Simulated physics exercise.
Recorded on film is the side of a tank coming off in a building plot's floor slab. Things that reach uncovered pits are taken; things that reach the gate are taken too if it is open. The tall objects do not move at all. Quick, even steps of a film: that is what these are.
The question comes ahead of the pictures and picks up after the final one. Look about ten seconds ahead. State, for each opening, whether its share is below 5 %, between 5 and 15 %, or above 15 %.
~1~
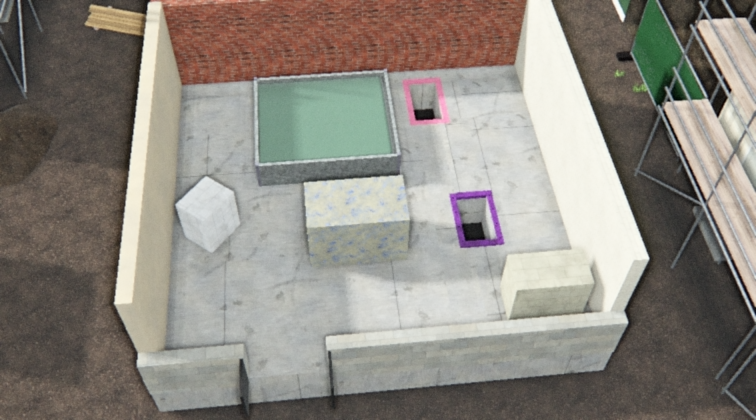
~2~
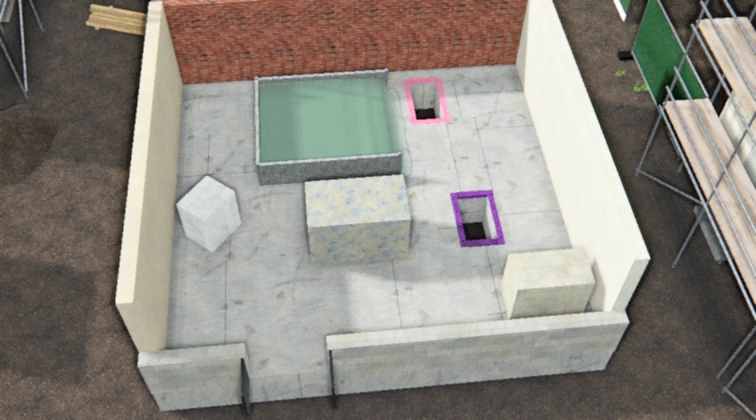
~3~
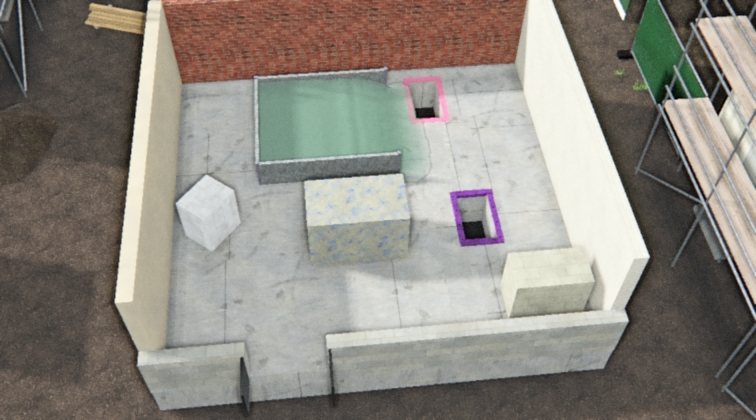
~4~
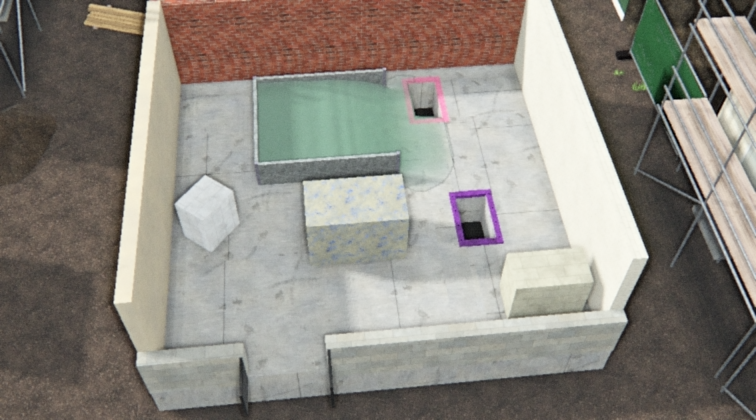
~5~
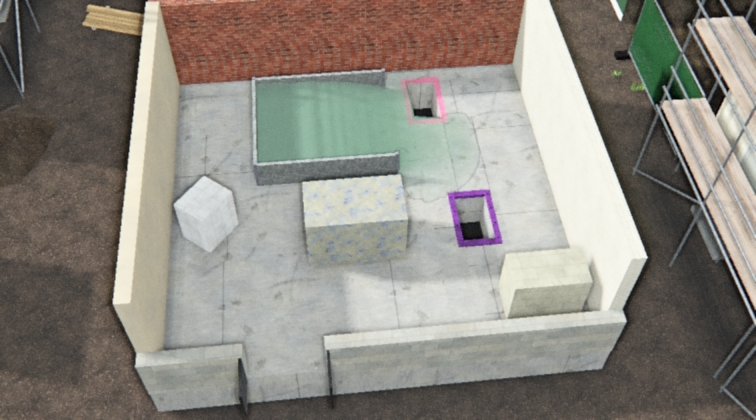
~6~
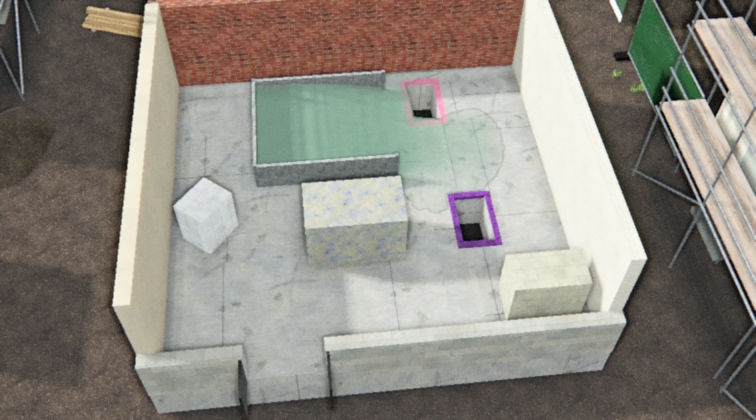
The gate's share is below 5 %. The pink pit's share is above 15 %. The purple pit's share is below 5 %.
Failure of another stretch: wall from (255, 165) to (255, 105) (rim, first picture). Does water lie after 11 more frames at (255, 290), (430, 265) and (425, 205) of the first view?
Taking them in order, I'd say not reached, not reached and not reached.
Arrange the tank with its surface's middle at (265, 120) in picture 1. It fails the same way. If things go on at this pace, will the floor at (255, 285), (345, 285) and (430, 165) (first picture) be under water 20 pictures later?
One after the other: Clear, no water, flooded.
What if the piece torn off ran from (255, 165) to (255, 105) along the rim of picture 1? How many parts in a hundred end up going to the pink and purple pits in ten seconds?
The pink pit takes 10 per cent and the purple pit 0 per cent.
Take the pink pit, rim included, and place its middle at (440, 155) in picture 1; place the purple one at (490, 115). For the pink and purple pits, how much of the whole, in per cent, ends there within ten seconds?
Pink 45 %; purple 25 %.
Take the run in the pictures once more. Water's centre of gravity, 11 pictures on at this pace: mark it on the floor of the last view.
The spot I would choose is (385, 140).
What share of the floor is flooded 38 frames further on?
It should be close to 60 %.
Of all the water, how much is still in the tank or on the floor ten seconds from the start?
My figure: Some 46 per cent.
A moment on, water covers 20 % of the floor; the gate 0 %, the pink pit 11 %, the purple pit 0 %.
Next, water covers 25 % of the floor; the gate 0 %, the pink pit 19 %, the purple pit 1 %.
Then, water covers 35 % of the floor; the gate 0 %, the pink pit 29 %, the purple pit 1 %.
Later, water covers 60 % of the floor; the gate 0 %, the pink pit 42 %, the purple pit 2 %.
In the end, water covers 85 % of the floor; the gate 1 %, the pink pit 51 %, the purple pit 2 %.
